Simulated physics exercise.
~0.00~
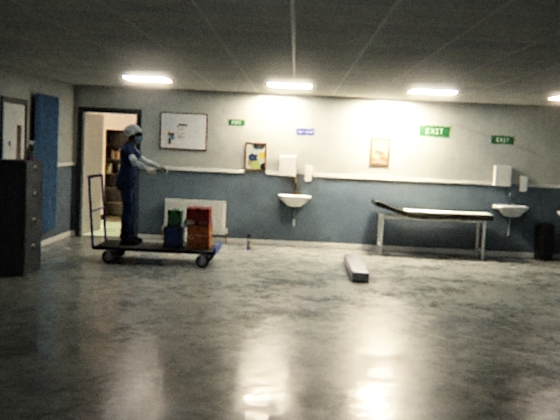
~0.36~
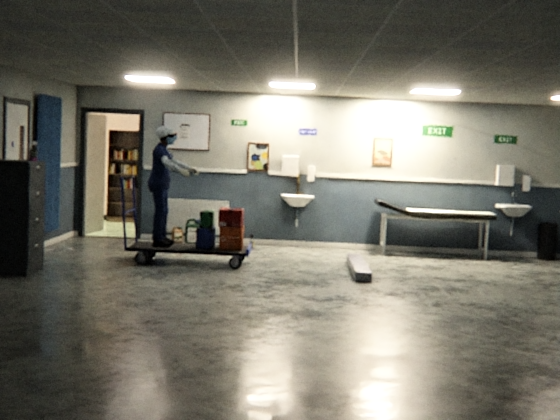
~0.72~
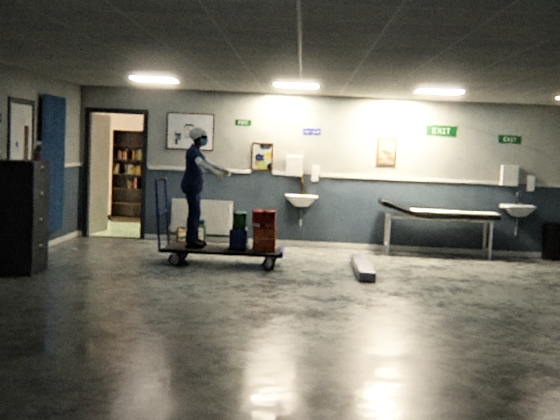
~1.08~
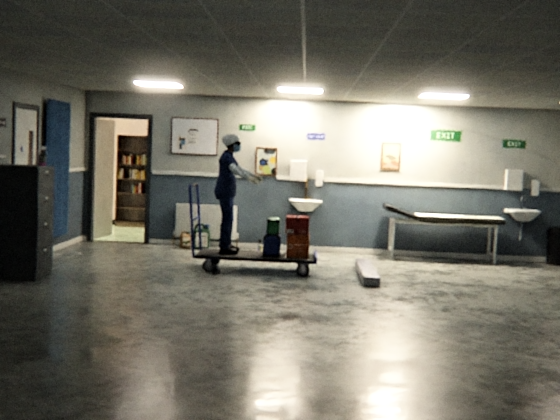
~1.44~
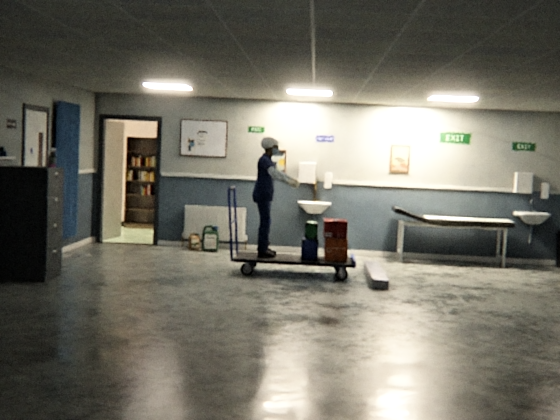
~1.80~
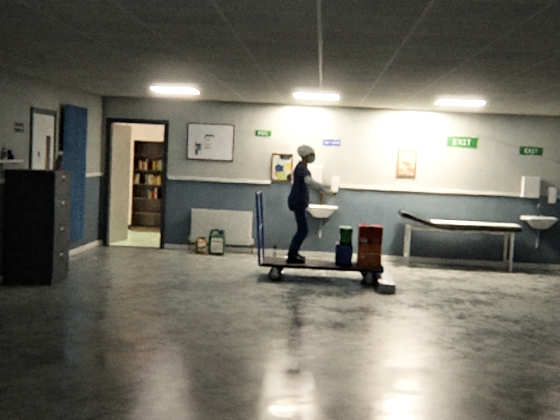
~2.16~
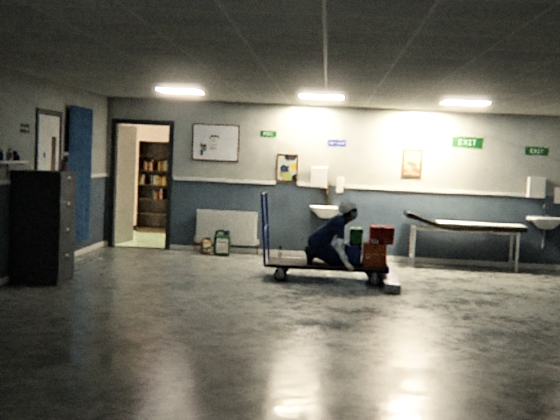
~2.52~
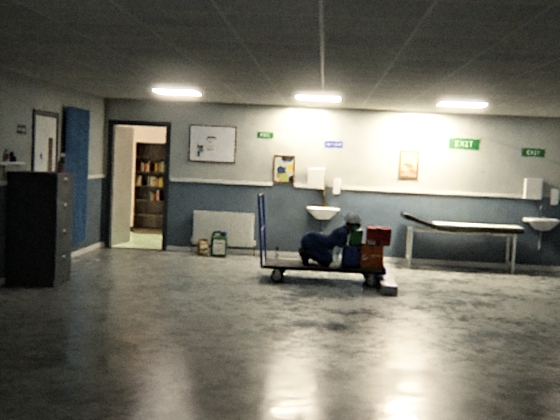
In a dim room with exit signs, a person standing on a flatbed trolley rolls right with stacked green, blue, red and orange luggage, stops at a low kerb, then folds down against the cases and lies slumped behind them, with everything still on the deck.
